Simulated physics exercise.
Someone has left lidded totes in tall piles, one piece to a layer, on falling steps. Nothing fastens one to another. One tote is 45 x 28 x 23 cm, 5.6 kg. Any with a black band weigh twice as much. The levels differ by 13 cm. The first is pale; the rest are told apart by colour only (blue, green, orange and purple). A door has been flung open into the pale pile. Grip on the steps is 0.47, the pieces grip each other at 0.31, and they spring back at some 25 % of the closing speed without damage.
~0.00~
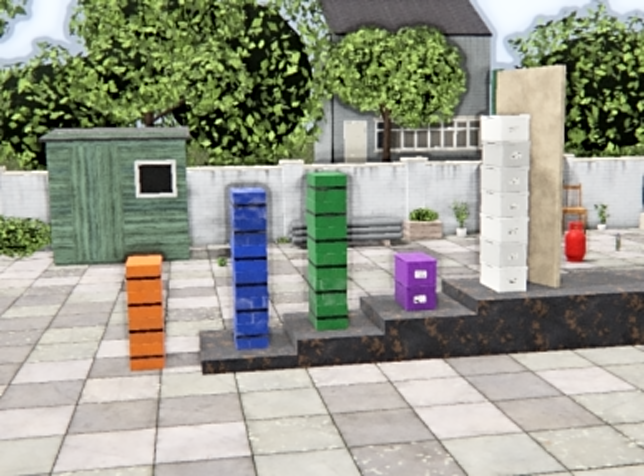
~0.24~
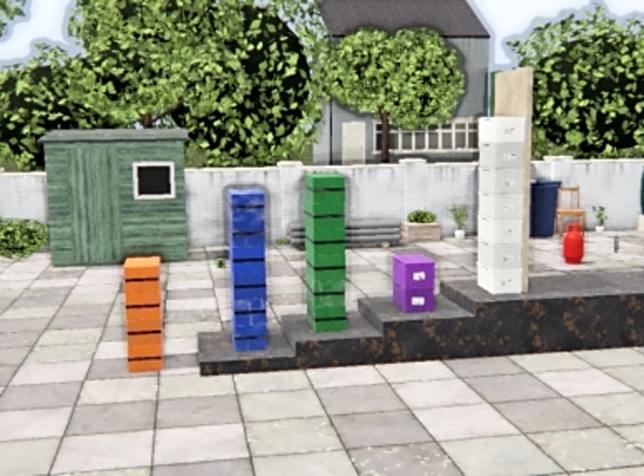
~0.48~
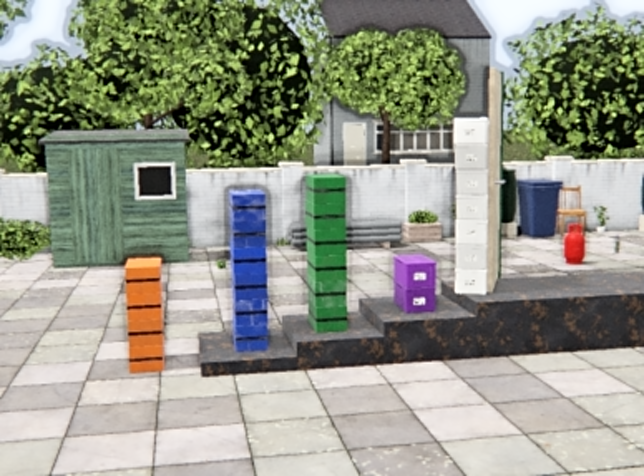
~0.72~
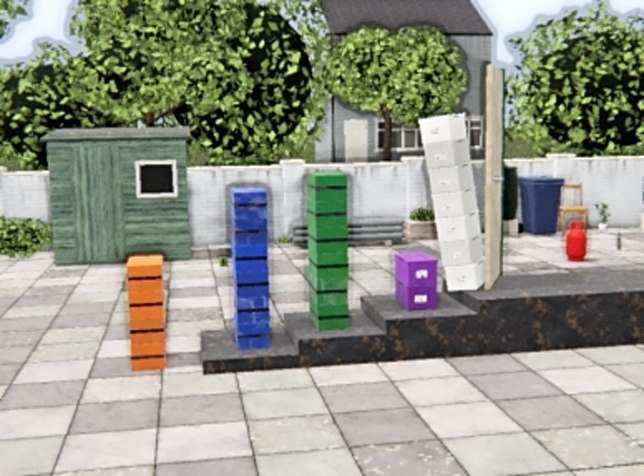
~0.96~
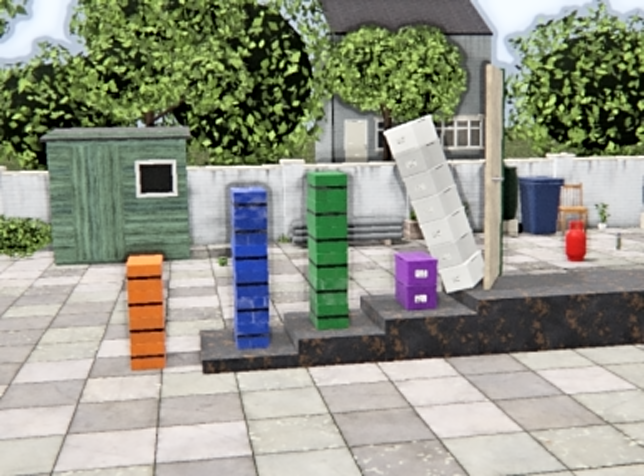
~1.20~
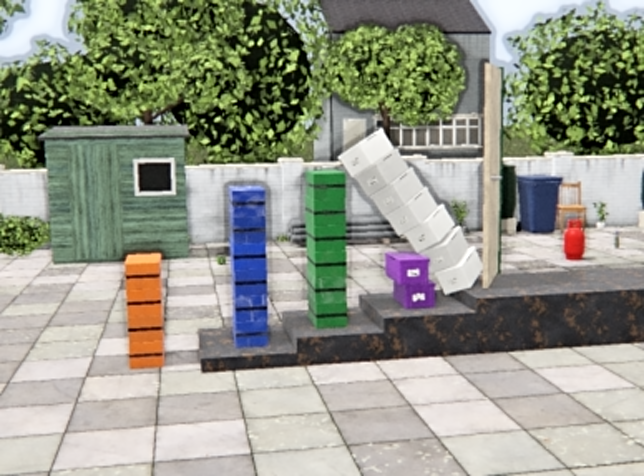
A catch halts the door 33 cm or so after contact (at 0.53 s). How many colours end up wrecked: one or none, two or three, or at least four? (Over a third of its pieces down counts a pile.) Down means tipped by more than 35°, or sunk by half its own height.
Piles wrecked: No more than one.
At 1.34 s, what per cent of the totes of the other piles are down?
At that moment 0 per cent.
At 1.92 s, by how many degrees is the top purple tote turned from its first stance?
Some 30°.
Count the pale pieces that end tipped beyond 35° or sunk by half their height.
The count is 5.
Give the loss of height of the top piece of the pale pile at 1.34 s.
About 30 cm.
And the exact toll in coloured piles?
The count is 1.
Around 1.34 s, 5 of the pale pile down; none of the 18 other totes down, 2 disturbed; top green tote displaced 6 cm; top purple tote displaced 7 cm.
Around 1.60 s, 5 of the pale pile down; none of the 18 other totes down, 4 disturbed; top purple tote tipped 16°; top green tote displaced 16 cm.
Around 1.92 s, 5 of the pale pile down; none of the 18 other totes down, 4 disturbed; top purple tote tipped 28°; top green tote tipped 5°.
Around 2.28 s, 5 of the pale pile down; 1 of the 18 other totes down; top purple tote on its side; top green tote displaced 16 cm.
Finally (3.1 s), 5 of the pale pile down; 1 of the 18 other totes down; top purple tote upside down; top green tote displaced 13 cm. Wrecked, purple. Seen by the last camera, middles, top purple tote near (361, 296), top green tote near (312, 185).
